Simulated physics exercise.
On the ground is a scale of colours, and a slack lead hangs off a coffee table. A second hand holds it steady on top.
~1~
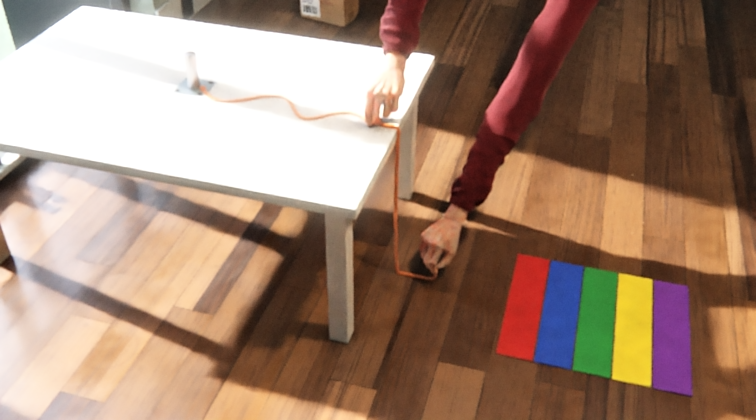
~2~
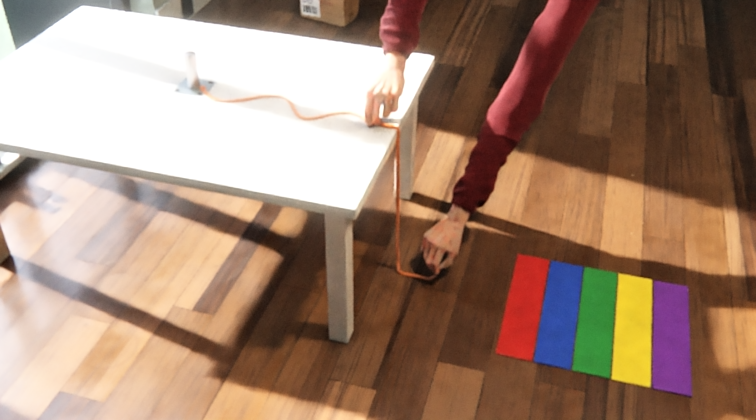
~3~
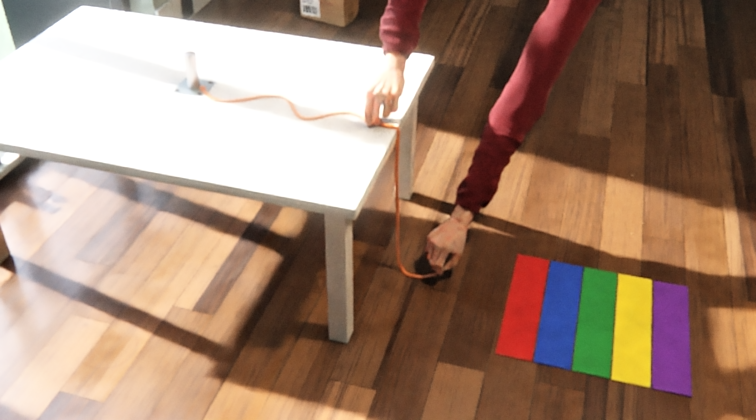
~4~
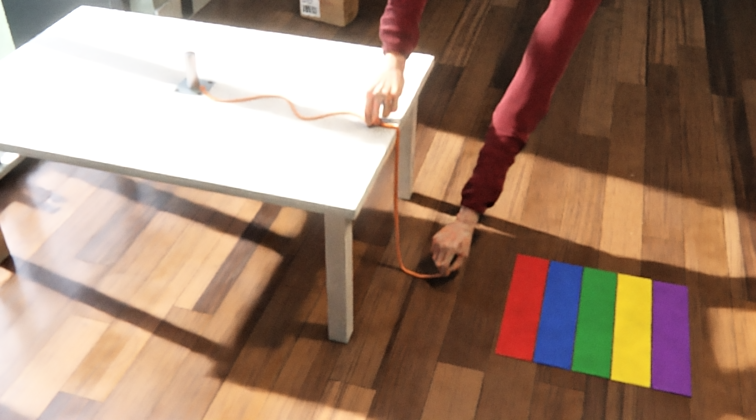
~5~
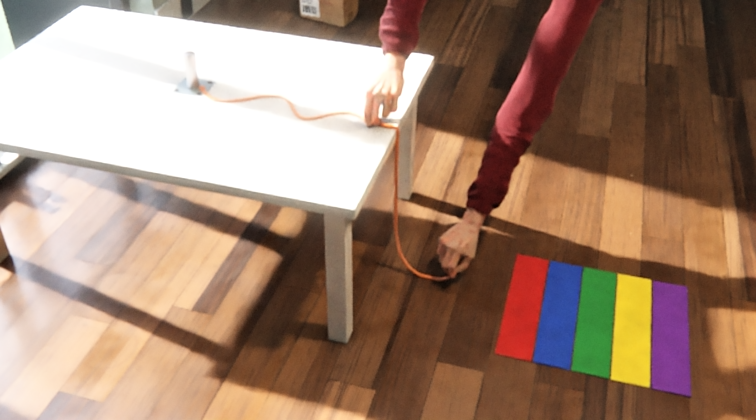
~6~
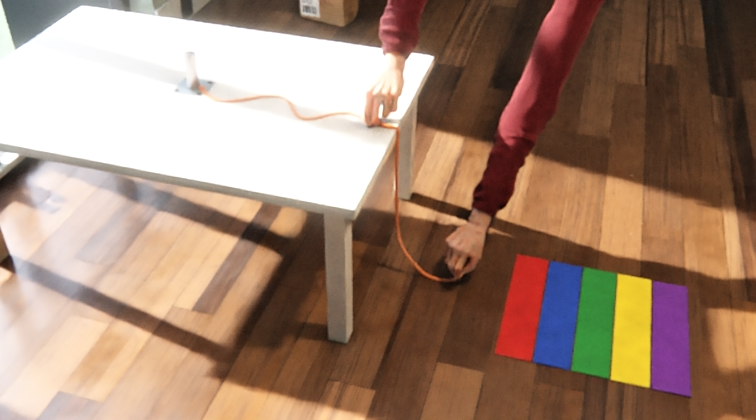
A person in dark red sleeves reaches in from the top, seen from above in a sunlit room with a wooden floor. One hand presses an orange cord to the edge of a white table at left, the other holds its hanging end near the floor, left of red, blue, green, yellow and purple stripes. The lower hand slides slowly a short way right, drawing the cord into a curve, while the view stays still.
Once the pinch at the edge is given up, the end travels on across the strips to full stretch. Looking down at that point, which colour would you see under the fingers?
You would see green.
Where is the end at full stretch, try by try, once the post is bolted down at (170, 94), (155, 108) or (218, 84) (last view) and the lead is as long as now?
Try by try, around (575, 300), (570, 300) and (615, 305).
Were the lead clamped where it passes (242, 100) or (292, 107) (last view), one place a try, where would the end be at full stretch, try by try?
Per try (px, approx.): (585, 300), (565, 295).
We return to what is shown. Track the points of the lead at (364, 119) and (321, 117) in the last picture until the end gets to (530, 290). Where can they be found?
Positions: (397, 132) for the first, (352, 119) for the second.
A little later, end near (530, 290); over red.
Next, end near (571, 298); over blue.
When it is tight, end near (593, 302); over green. It gets as far as the green strip.
